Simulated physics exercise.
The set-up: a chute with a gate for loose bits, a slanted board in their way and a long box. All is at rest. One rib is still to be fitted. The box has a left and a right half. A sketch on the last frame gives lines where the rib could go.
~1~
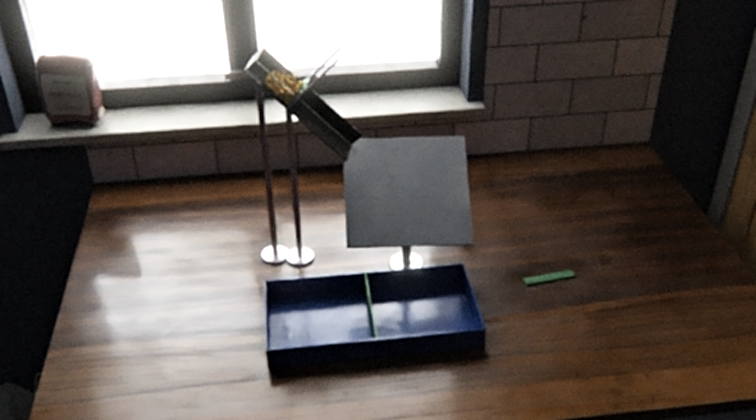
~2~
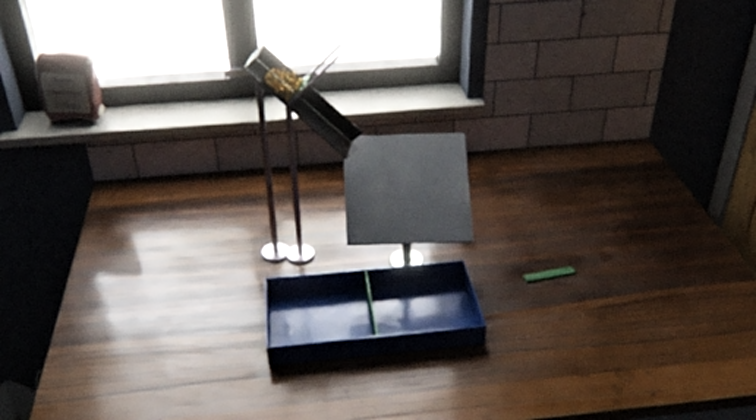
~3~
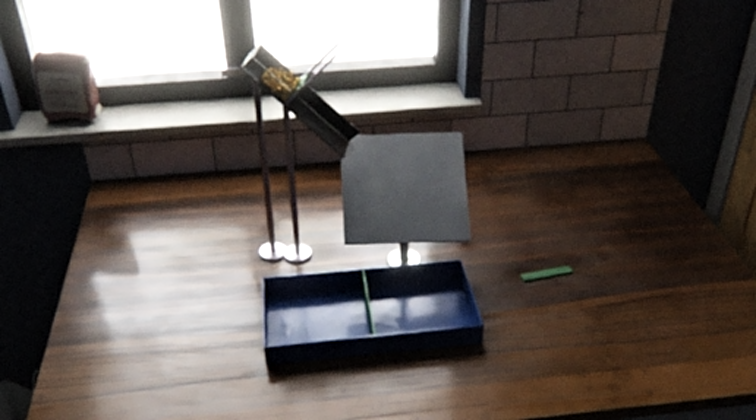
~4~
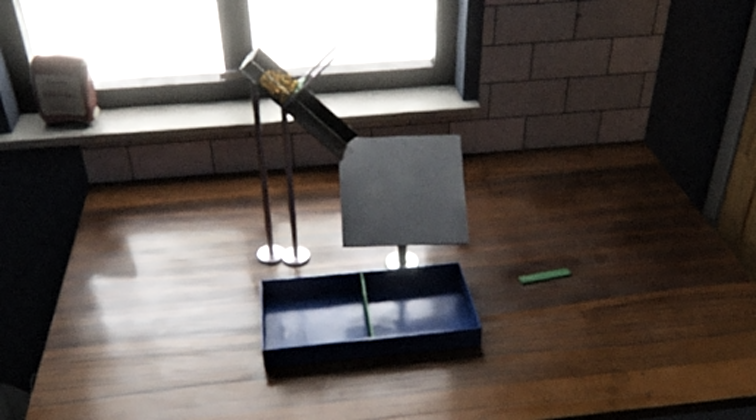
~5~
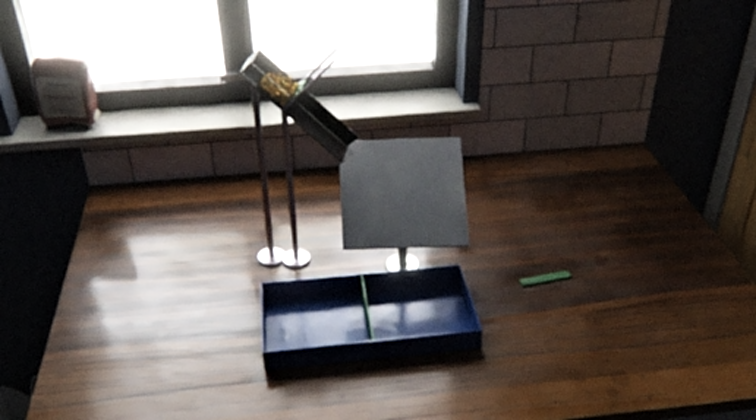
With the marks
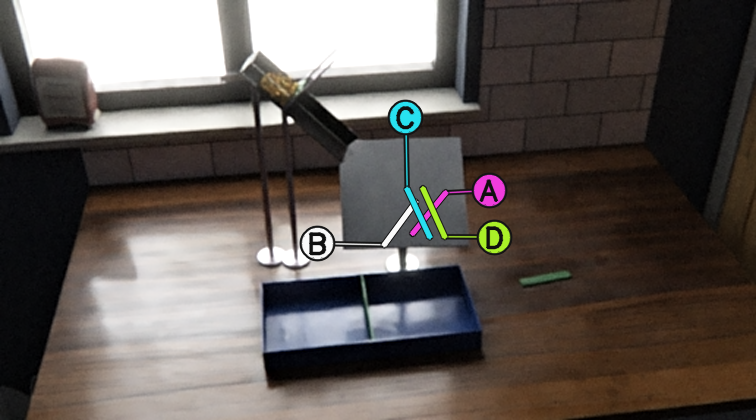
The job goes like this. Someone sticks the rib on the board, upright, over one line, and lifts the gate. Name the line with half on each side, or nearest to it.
B works best here.
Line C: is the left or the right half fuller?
Right.
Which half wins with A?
Right.
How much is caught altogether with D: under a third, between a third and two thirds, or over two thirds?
It is over two thirds.
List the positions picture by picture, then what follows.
Load behind the gate near (282, 88), puffed corn balls; lip of the chute near (349, 153), sloping fairly steeply, in the first frame.
Middle of the board near (407, 188), tilted fairly steeply; middle of its low edge near (410, 243); of its high edge near (404, 135), in the second frame.
Front corners of the box near (264, 346) and (483, 325); front end of its middle wall near (375, 336); gate still shut near (302, 83), in the third frame.
Middle of the load near (278, 87); lip near (345, 152), in the fourth frame.
Middle of the load near (278, 90); lip near (345, 155), in the fifth frame.
On the marked copy, line A from (445, 192) to (412, 233); line B from (415, 202) to (384, 244); line C from (407, 189) to (429, 236); line D from (422, 188) to (444, 236).
With A, of what is caught, only a few in the left half, all but a few in the right.
With B, of what is caught, close to a third in the left half, close to two thirds in the right.
With C, of what is caught, only a few in the left half, all but a few in the right.
With D, of what is caught, only a few in the left half, all but a few in the right.
